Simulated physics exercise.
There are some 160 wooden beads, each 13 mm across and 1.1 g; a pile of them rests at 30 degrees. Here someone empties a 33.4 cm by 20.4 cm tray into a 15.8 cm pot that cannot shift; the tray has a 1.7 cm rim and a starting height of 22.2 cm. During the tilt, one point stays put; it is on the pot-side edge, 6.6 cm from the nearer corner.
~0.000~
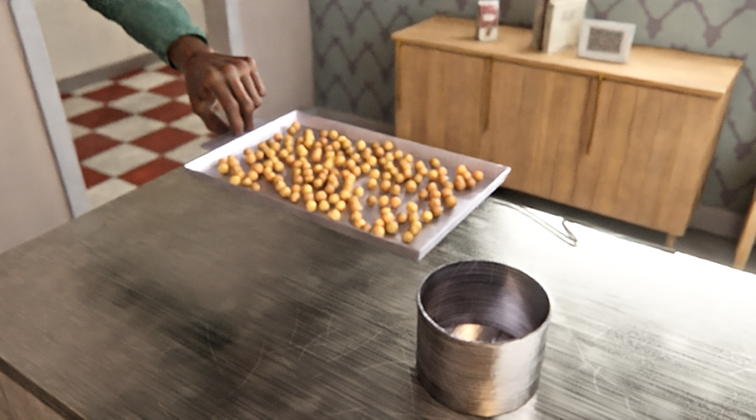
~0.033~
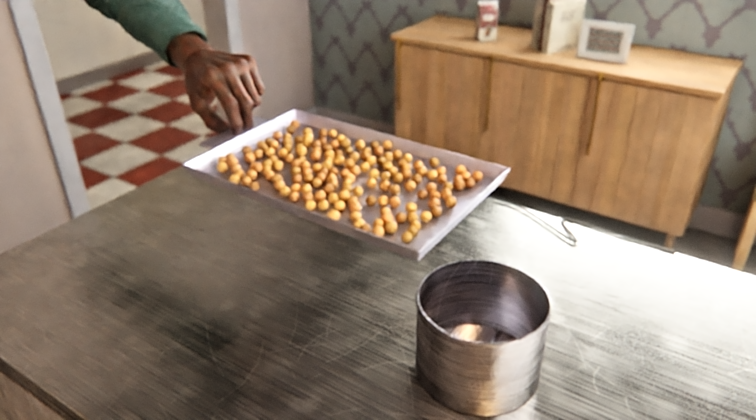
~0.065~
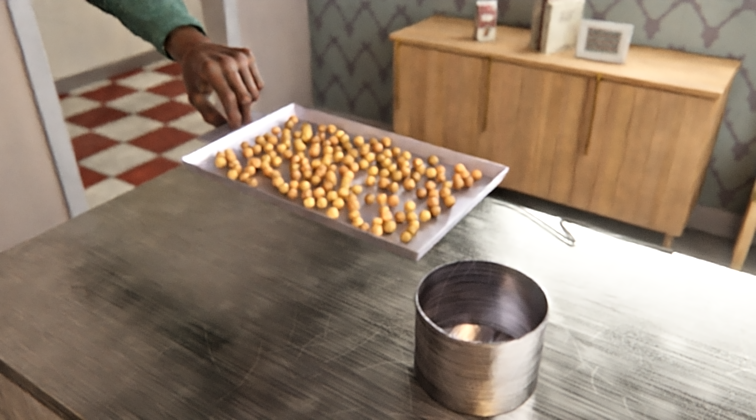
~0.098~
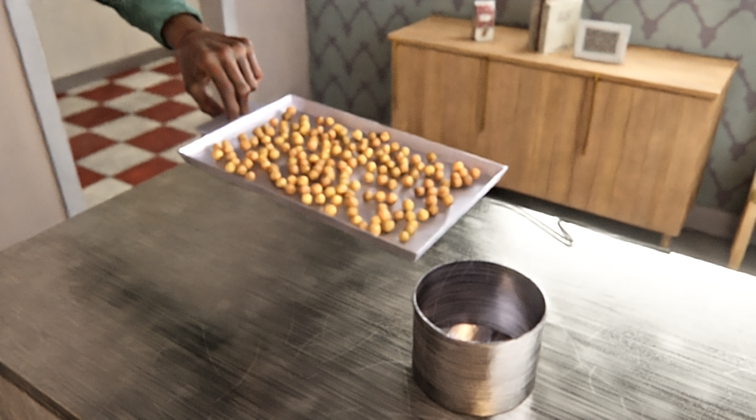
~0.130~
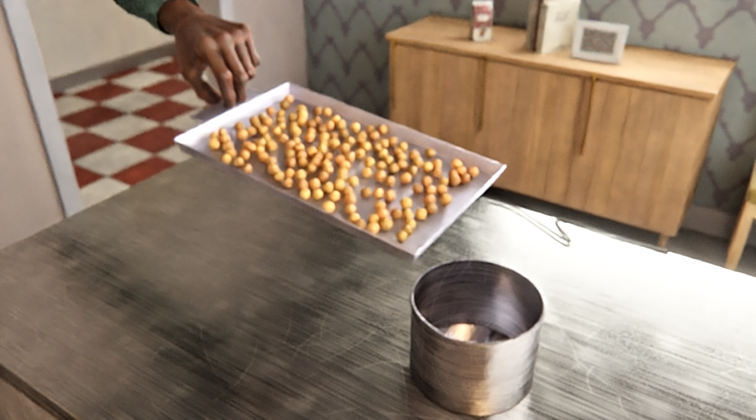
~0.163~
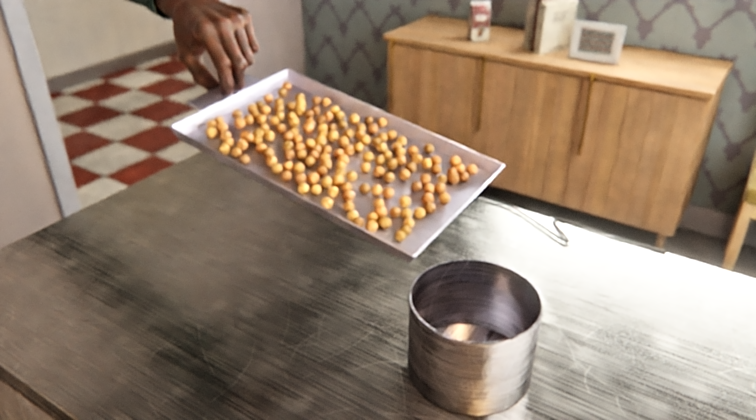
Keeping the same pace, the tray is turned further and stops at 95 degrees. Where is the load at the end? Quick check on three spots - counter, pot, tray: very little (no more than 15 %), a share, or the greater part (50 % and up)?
Counter - the greater part; pot - a share; tray - very little.
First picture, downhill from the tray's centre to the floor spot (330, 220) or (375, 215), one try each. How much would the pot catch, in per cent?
Roughly 0 % for the first direction, roughly 10 % for the second.
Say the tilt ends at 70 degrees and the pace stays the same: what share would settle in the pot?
Near 30 %, then.
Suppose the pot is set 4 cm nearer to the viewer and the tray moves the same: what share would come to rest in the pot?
60 per cent.
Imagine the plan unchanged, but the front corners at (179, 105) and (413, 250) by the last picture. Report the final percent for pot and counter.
The pot gets 30 and the counter 70.
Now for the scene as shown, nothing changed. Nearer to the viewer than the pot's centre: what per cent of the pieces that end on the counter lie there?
90 %.
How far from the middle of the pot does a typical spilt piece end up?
26 cm.
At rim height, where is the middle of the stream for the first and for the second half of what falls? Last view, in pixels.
At roughly (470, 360) first, later on at (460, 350).
After 0.56 s, tilt 51 degrees; the tray holds 100 %, the pot 0 %.
After 0.83 s, tilt 78 degrees; the tray holds 35 %, the pot 5 %.
Then, at 1.21 s, tilt 95 degrees; the tray holds 0 %, the pot 30 %.
By 2.1 s all is still; counter 70 %, pot 30 %, tray 0 %.
